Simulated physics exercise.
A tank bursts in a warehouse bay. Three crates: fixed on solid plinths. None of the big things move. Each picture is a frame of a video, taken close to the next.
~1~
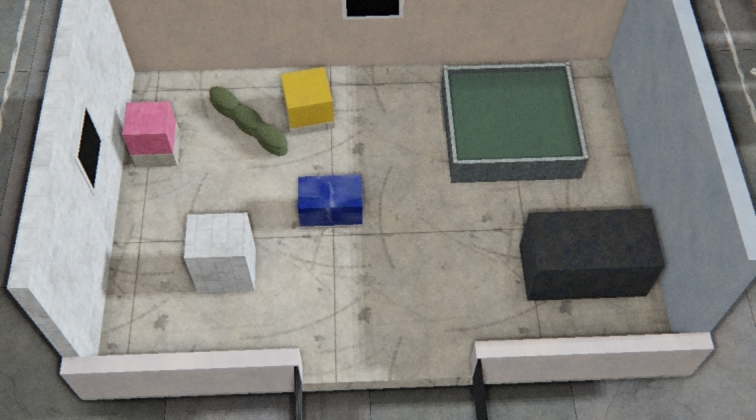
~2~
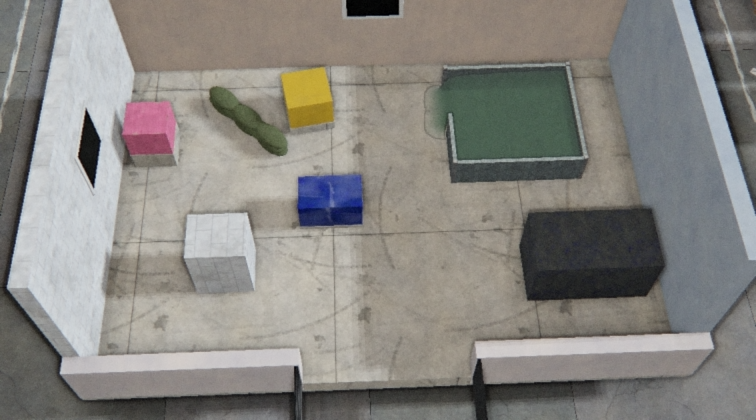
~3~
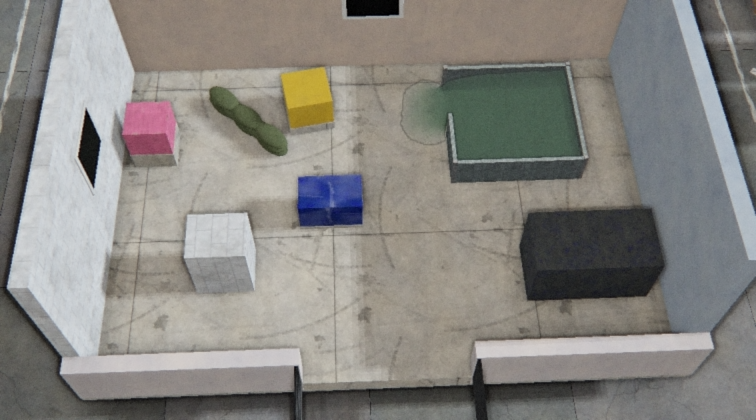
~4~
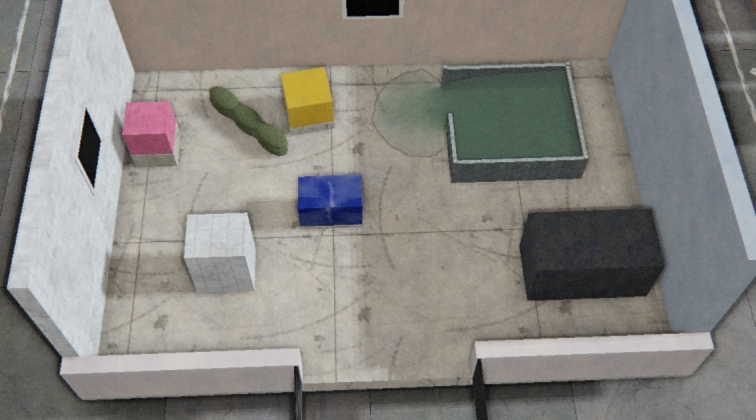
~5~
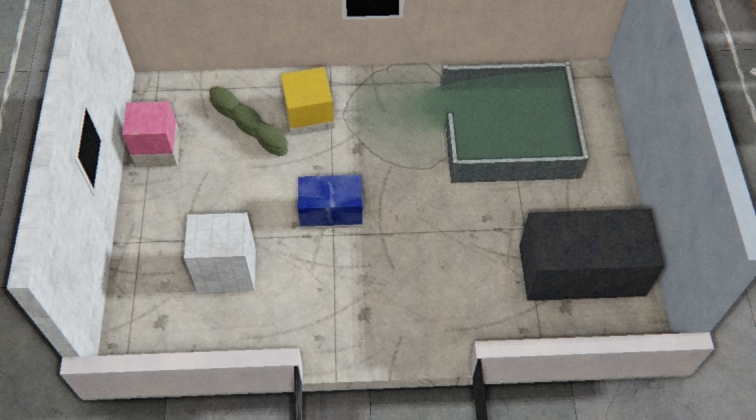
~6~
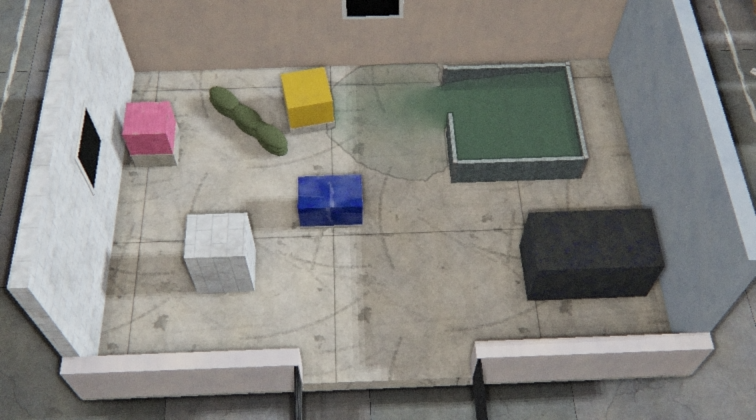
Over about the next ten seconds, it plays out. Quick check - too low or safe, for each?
Yellow crate too low; pink crate safe; blue crate too low.
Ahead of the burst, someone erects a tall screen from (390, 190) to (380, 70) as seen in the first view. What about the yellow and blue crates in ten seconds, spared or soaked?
Each crate - yellow crate: Not flooded; blue crate: Not flooded.
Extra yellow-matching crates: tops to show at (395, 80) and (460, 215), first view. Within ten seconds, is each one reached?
Outcome, in listed order: Is inundated, is missed.
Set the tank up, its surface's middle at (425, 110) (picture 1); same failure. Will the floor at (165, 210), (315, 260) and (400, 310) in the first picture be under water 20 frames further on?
As listed: Wet, not flooded, free of water.
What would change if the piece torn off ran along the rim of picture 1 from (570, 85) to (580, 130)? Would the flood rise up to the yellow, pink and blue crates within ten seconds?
Going through them, the yellow crate is never reached, the pink crate is never reached and the blue crate gets reached.
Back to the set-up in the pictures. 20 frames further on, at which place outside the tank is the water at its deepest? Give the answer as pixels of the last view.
Close to (136, 72), I'd say.
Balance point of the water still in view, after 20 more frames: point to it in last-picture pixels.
I'd point to (393, 127).
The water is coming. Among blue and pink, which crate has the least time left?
It's the one in blue.
A moment on, water covers 15 % of the floor; the yellow crate water round its plinth, the pink crate not reached, the blue crate water round its plinth.
Next, water covers 25 % of the floor; the yellow crate water round its plinth, the pink crate not reached, the blue crate water round its plinth.
Then, water covers 35 % of the floor; the yellow crate water round its plinth, the pink crate water round its plinth, the blue crate water round its plinth.
Later, water covers 50 % of the floor; the yellow crate water round its plinth, the pink crate water round its plinth, the blue crate water round its plinth.
In the end, water covers 75 % of the floor; the yellow crate was topped, the pink crate stayed above the water, the blue crate was topped.
